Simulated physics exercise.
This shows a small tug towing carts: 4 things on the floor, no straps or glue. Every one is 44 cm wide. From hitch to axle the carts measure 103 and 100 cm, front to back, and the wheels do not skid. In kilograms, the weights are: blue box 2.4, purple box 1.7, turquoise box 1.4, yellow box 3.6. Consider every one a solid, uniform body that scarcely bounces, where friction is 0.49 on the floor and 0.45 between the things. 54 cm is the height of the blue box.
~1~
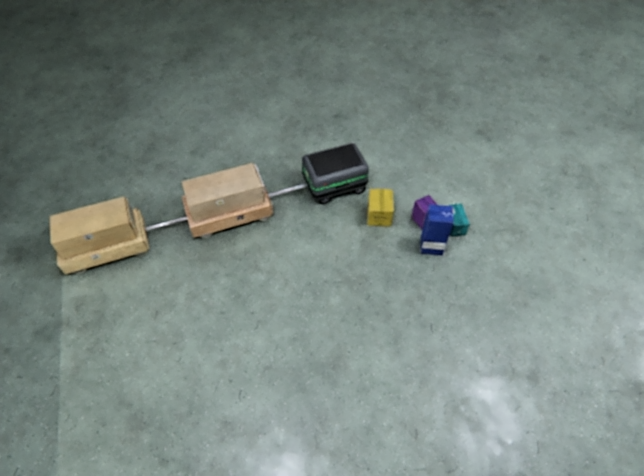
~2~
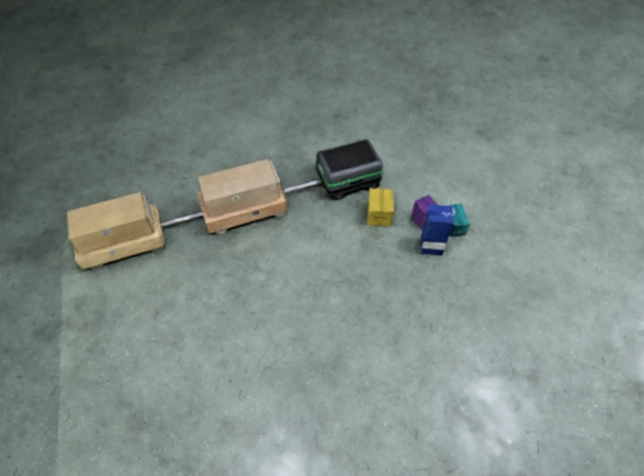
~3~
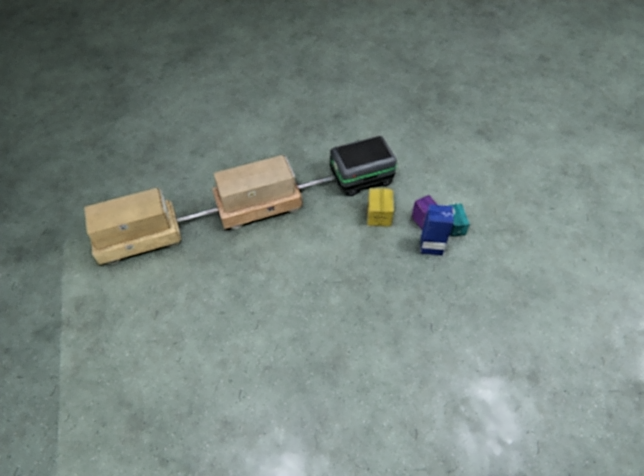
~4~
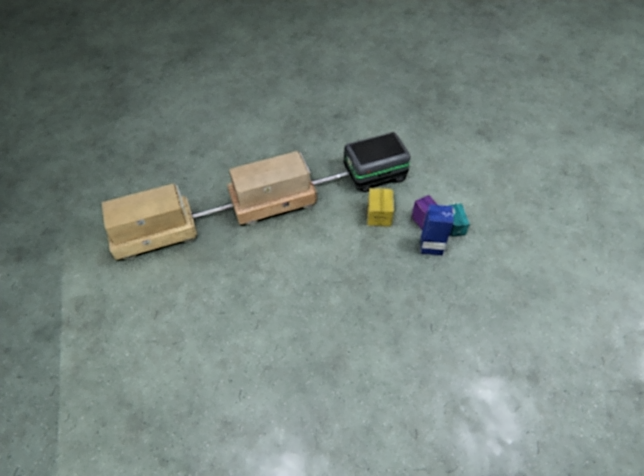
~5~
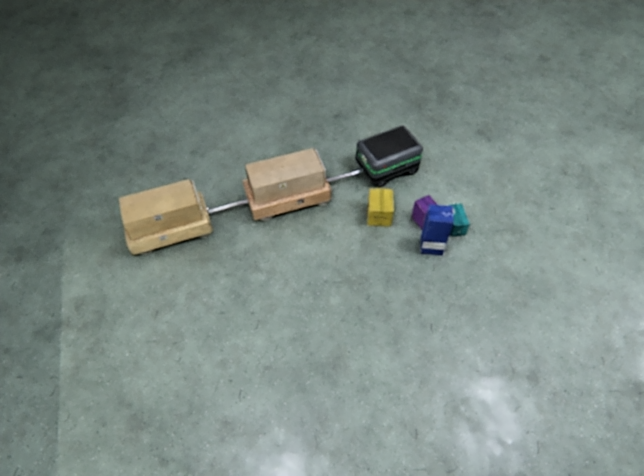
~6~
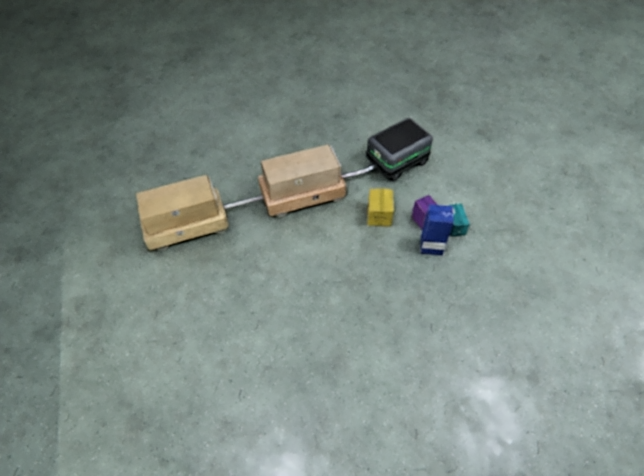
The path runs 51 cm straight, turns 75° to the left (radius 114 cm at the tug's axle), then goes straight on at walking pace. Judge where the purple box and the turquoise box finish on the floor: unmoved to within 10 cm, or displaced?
The purple box is unmoved. The turquoise box is unmoved.
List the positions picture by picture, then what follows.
In the first picture, tug has run 0 cm; purple box (425, 212); turquoise box (456, 220).
In the second picture, tug has run 16 cm; blue box (436, 231); yellow box (380, 207).
In the third picture, tug has run 32 cm; blue box (436, 231); yellow box (380, 207).
In the fourth picture, tug has run 48 cm; blue box (436, 231); yellow box (380, 207).
In the fifth picture, tug has run 64 cm; blue box (436, 231); yellow box (380, 207).
In the sixth picture, tug has run 81 cm; purple box (425, 212); turquoise box (456, 220).
Then, 1.00 s after the last picture, tug has run 143 cm.
Then, 2.80 s after the last picture, tug has run 254 cm.
Then, 4.30 s after the last picture, tug has run 347 cm.
Then, 6.00 s after the last picture, tug has run 453 cm.
At rest, all 4 in place, give or take 10 cm. Seen from the same camera at the end, purple box near (425, 212), turquoise box near (456, 220).
